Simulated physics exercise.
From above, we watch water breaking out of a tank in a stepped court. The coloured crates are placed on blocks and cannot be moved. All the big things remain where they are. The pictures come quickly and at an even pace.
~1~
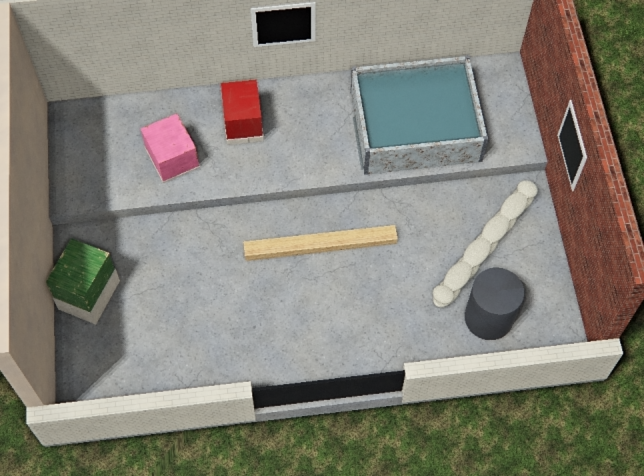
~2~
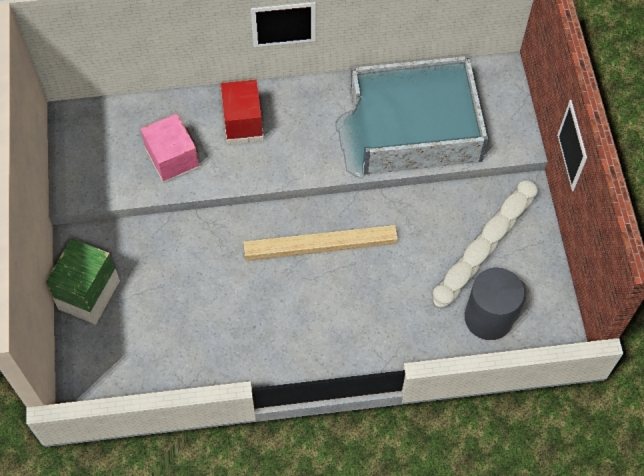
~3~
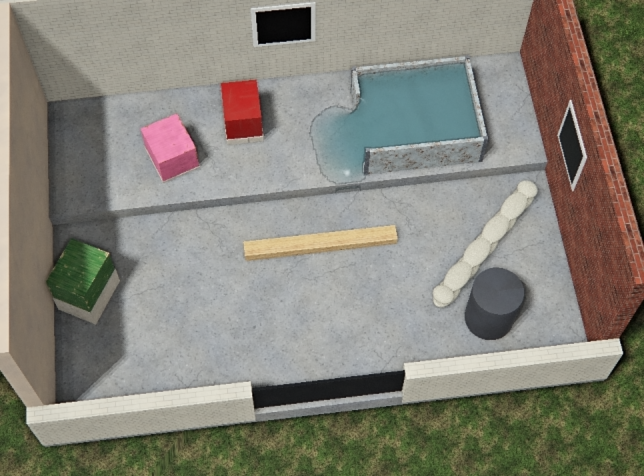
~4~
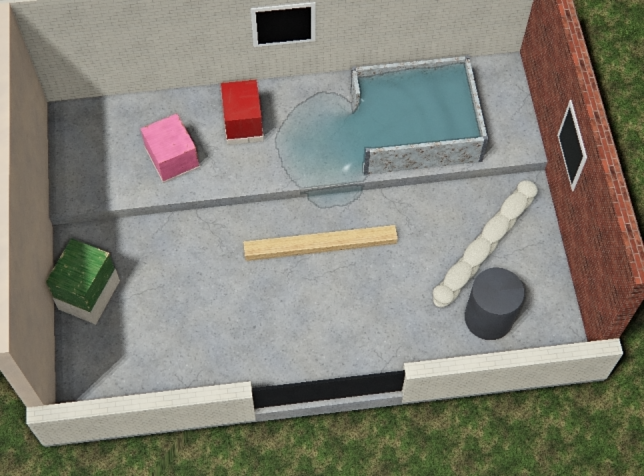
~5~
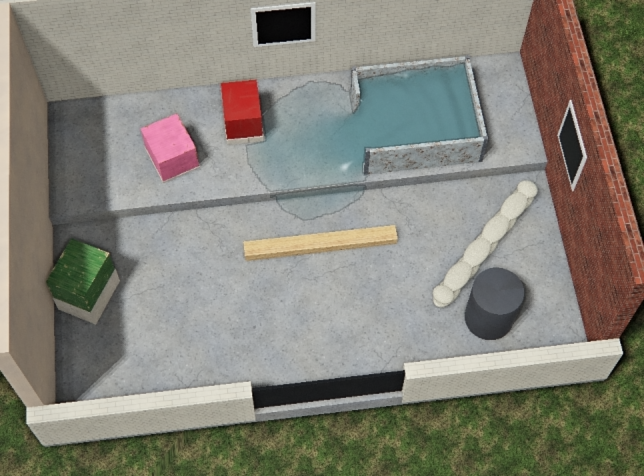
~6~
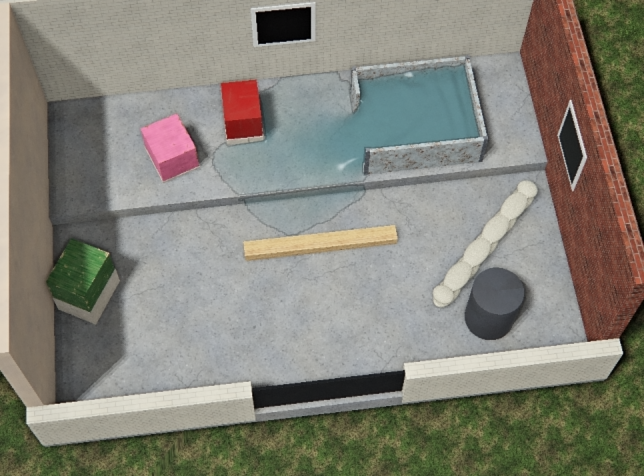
In a stepped court, water pours from a tank's left side and spreads left and down the step.
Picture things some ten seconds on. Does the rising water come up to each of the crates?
The green crate - no, it does not. The red crate - yes, it does. The pink crate - yes, it does.
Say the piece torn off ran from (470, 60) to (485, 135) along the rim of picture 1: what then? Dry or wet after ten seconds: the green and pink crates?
My reading: Green stays untouched, pink stays untouched.
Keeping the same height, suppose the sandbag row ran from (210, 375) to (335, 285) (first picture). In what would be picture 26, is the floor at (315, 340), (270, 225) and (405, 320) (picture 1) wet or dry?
The three spots come out unflooded, soaked and unflooded, in that sequence.
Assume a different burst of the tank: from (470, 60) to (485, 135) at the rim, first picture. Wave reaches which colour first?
My pick is the red crate.
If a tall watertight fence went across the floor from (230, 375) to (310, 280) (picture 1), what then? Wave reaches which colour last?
My answer: The crate marked green.
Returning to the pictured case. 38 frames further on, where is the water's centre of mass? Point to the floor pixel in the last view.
Around pixel (217, 228).
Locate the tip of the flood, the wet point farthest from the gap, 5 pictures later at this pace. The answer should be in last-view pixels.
(110, 221).
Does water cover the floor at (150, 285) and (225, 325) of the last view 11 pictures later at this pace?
The first place is inundated and the second is spared.
A moment on, water covers 20 % of the floor; the green crate not reached, the red crate water round its plinth, the pink crate water round its plinth.
Next, water covers 30 % of the floor; the green crate water round its plinth, the red crate water round its plinth, the pink crate water round its plinth.
Then, water covers 45 % of the floor; the green crate water round its plinth, the red crate water round its plinth, the pink crate water round its plinth.
Later, water covers 55 % of the floor; the green crate water round its plinth, the red crate water round its plinth, the pink crate water round its plinth.
In the end, water covers 80 % of the floor; the green crate stayed above the water, the red crate was topped, the pink crate was topped.
